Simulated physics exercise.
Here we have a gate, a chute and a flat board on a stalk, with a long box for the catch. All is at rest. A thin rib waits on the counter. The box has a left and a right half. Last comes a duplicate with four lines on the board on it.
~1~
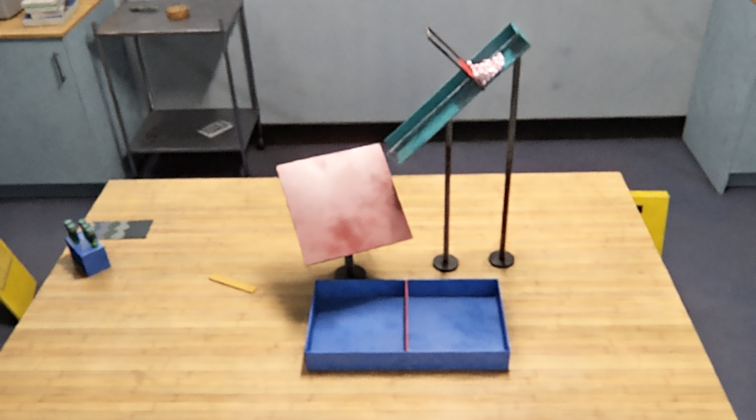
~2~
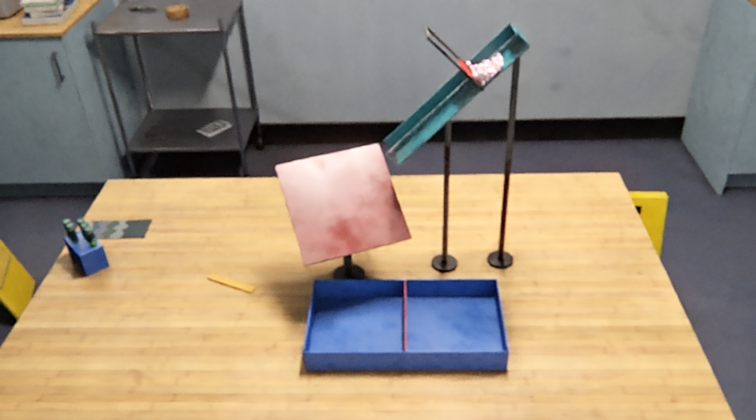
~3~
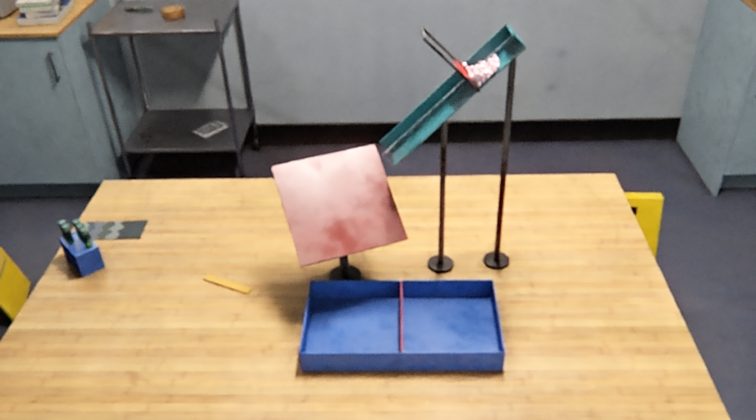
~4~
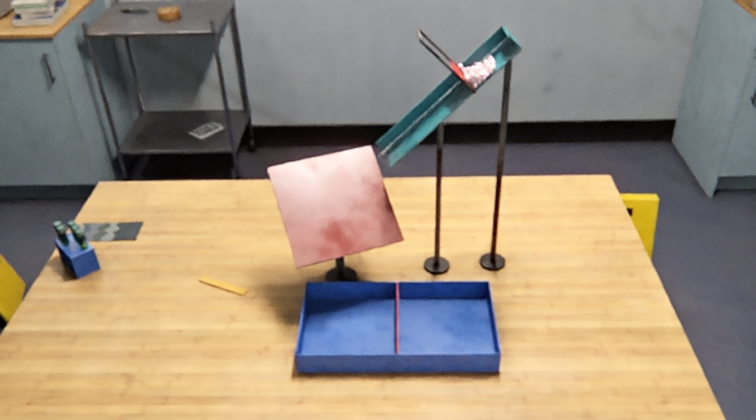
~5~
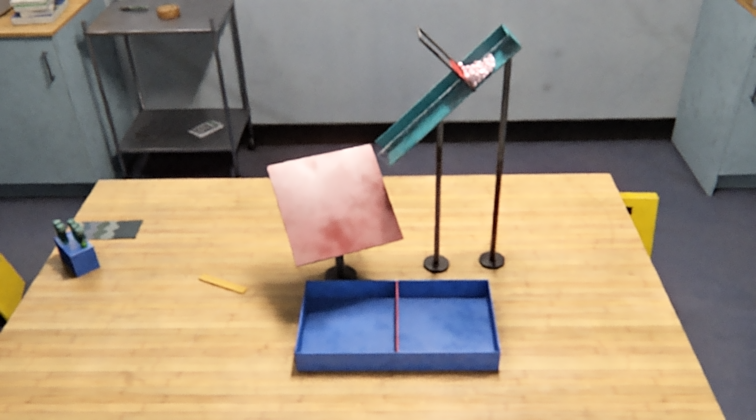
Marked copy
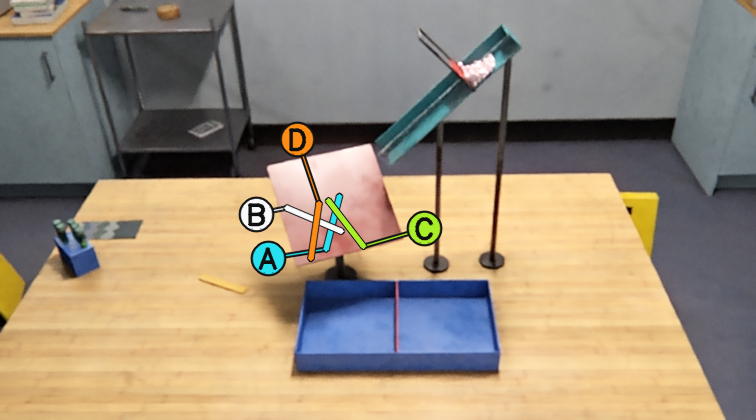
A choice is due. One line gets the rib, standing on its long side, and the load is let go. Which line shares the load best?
Use line C.
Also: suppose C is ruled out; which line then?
Here it is line B.
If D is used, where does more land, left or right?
The left half.
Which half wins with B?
Left.
On the marked copy, line A from (339, 196) to (326, 249); line B from (286, 208) to (341, 231); line C from (328, 200) to (363, 246); line D from (319, 203) to (310, 258).
With A, of what is caught, almost all in the left half, about a tenth in the right.
With B, of what is caught, the larger part in the left half, roughly a quarter in the right.
With C, of what is caught, roughly half in the left half, roughly half in the right.
With D, of what is caught, almost all in the left half, about a tenth in the right.
